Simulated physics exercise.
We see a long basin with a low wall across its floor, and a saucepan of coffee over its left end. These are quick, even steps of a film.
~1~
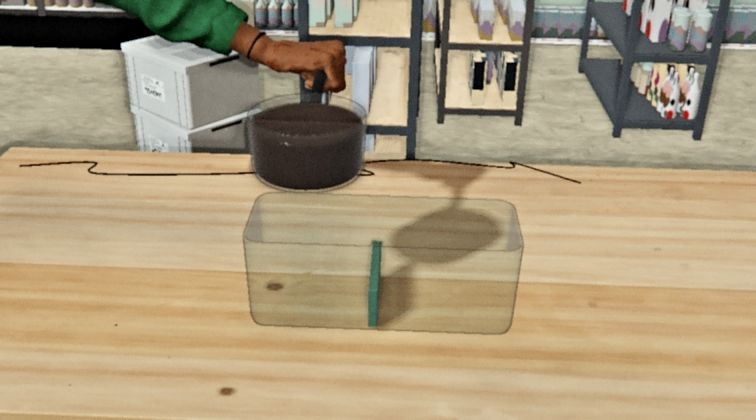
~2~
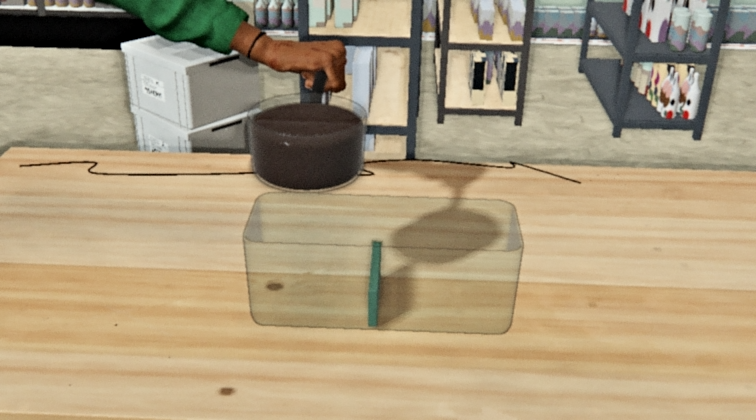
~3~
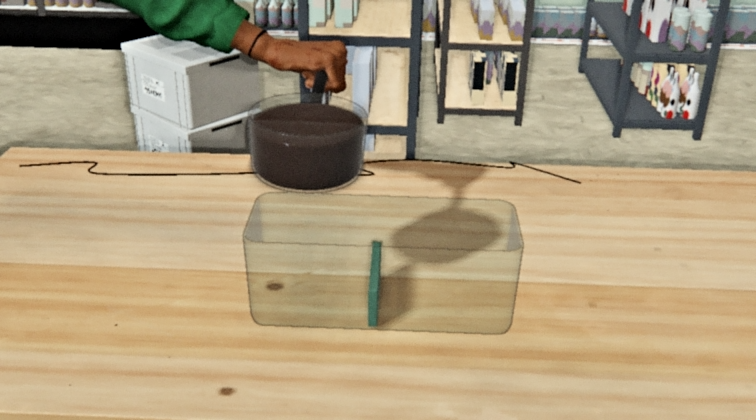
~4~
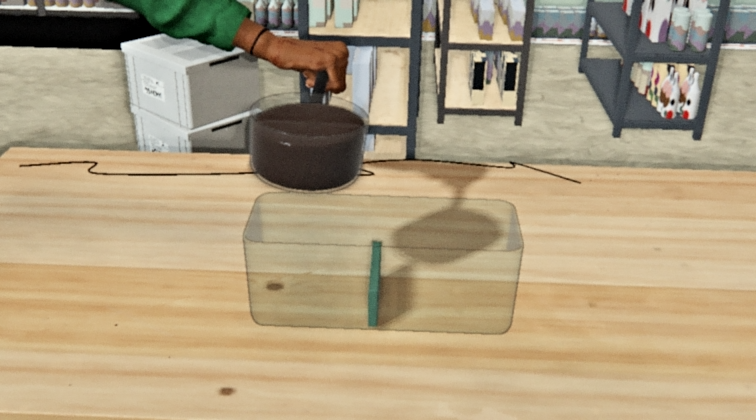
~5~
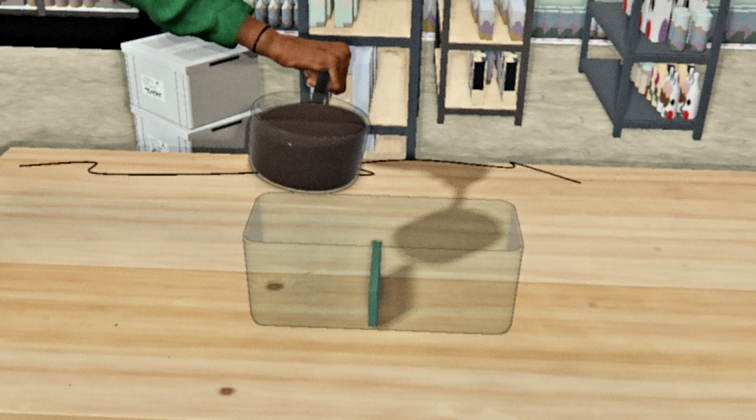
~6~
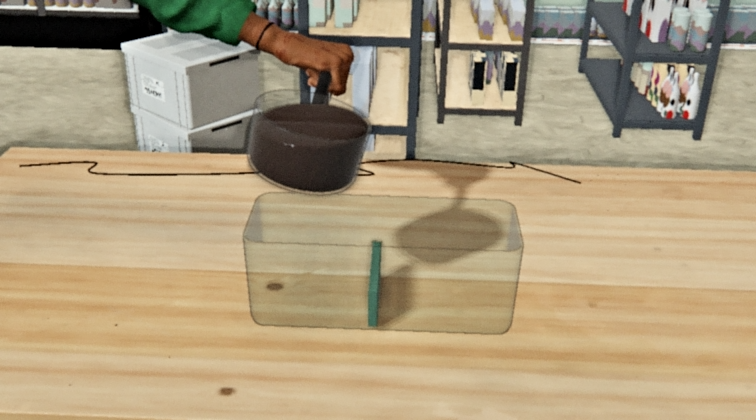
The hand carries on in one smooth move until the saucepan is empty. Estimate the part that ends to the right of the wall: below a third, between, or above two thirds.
It comes to over two thirds.
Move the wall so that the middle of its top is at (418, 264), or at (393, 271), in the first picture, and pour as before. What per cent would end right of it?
Near 40 % and 75 %.
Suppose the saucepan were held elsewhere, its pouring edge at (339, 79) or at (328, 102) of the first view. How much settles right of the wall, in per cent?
First some 75, then 60 per cent.
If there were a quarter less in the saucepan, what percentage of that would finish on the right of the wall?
It comes to 90 per cent or so.
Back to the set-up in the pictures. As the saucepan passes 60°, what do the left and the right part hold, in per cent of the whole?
Some 0 per cent left and 20 right.
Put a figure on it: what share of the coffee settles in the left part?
Roughly 10 in a hundred.
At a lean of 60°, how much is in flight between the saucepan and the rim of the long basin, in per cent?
Some 25 per cent.
A moment on, the saucepan is tipped part way and 59 per cent is still to pour, 0 is left of the wall and 18 right of it.
Next, the saucepan is tipped on its side and 15 per cent is still to pour, 2 is left of the wall and 76 right of it.
Then the saucepan is tipped on its side and 2 per cent is still to pour, 5 is left of the wall and 91 right of it.
Later the saucepan is tipped on its side and 0 per cent is still to pour, 7 is left of the wall and 92 right of it.
Finally, 8 per cent lies left of the wall, 92 right of it and 0 outside.
